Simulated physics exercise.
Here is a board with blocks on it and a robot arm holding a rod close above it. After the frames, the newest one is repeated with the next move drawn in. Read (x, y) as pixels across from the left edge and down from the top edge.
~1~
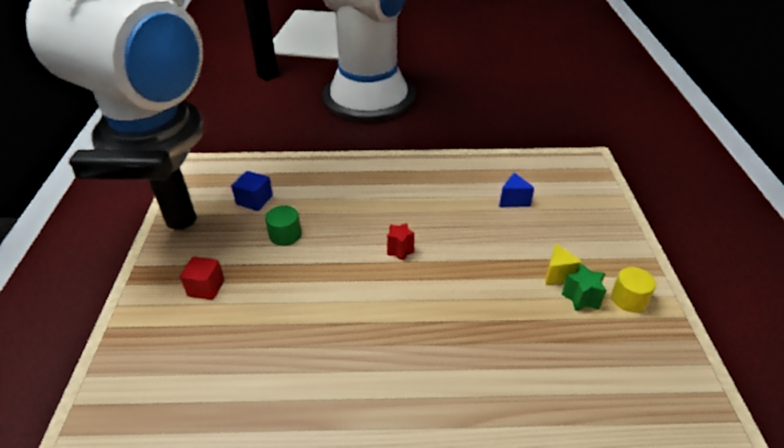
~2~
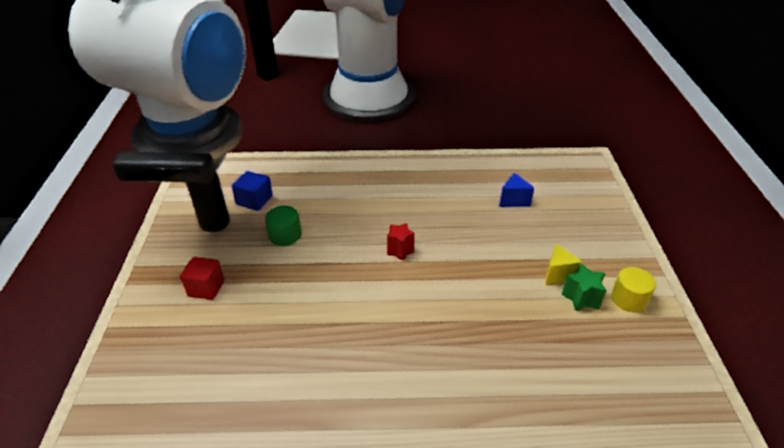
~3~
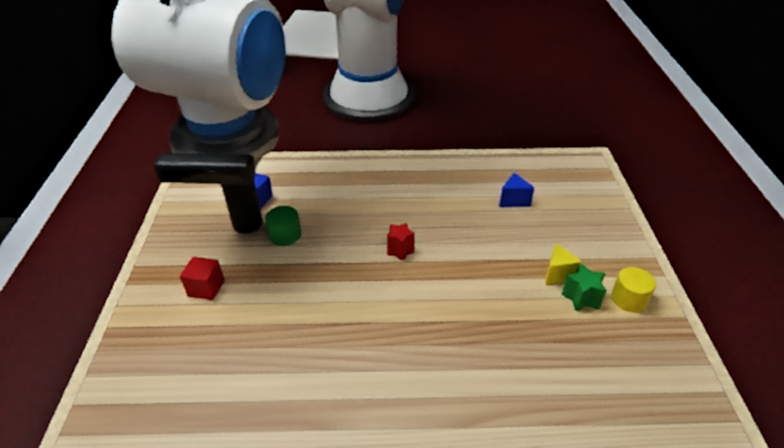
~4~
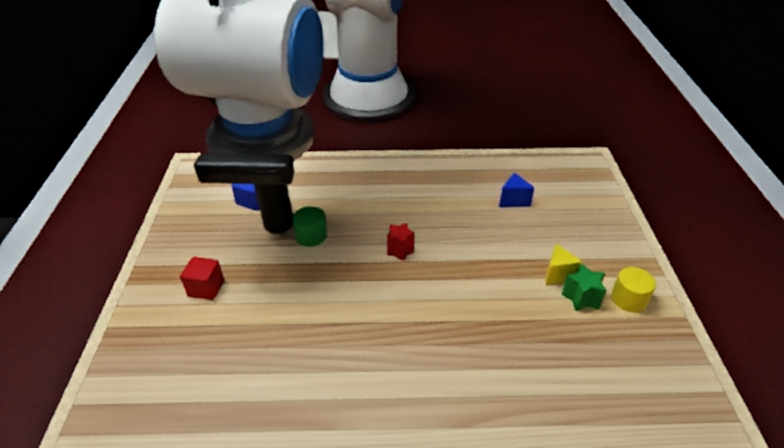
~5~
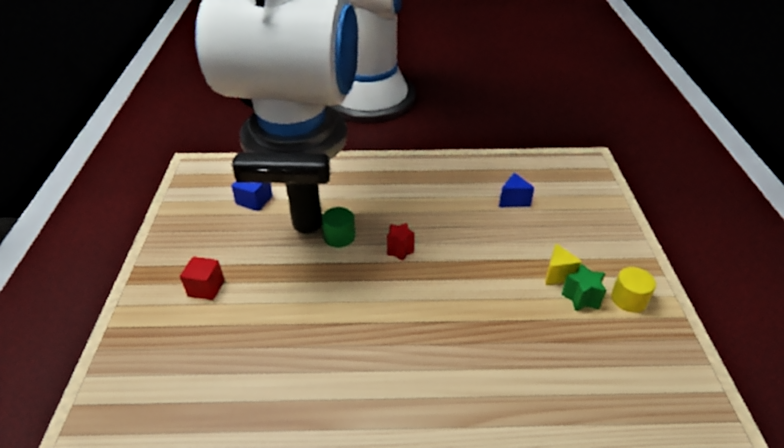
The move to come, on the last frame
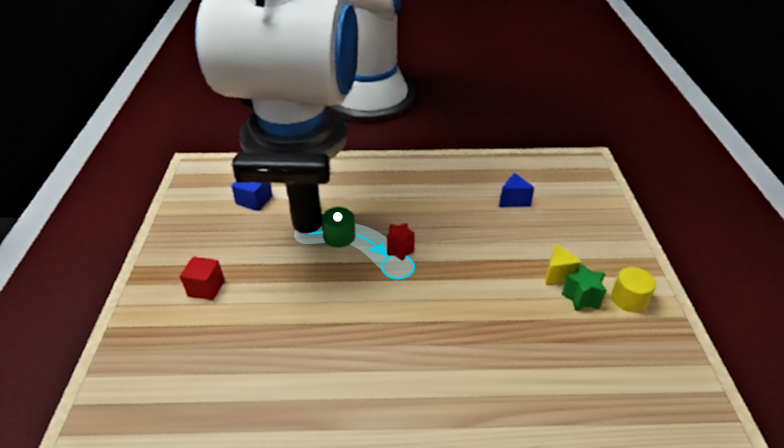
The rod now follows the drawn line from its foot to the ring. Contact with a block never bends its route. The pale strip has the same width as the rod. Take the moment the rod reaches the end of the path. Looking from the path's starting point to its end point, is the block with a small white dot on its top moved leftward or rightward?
Leftward.
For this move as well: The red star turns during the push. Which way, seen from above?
Turns clockwise.
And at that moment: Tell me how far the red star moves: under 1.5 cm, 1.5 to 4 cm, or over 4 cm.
Of the three bands, it's over 4 cm.
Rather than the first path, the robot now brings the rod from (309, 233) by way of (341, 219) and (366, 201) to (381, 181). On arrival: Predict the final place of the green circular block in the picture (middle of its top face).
The green circular block ends near (362, 214).
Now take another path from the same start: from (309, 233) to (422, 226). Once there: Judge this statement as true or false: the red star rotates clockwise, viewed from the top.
The statement is correct.
The line goes from (309, 233) over (345, 233) and (375, 245) to (398, 266); the dot is on the green circular block.
What follows on the original path. One third of the way, rod (344, 224); green circular block (374, 220).
Two thirds of the way, rod (375, 236); green circular block (408, 227); red star (428, 240), turned 35° clockwise.
At the end, rod (398, 257); green circular block (424, 232); red star (446, 246), turned 35° clockwise.
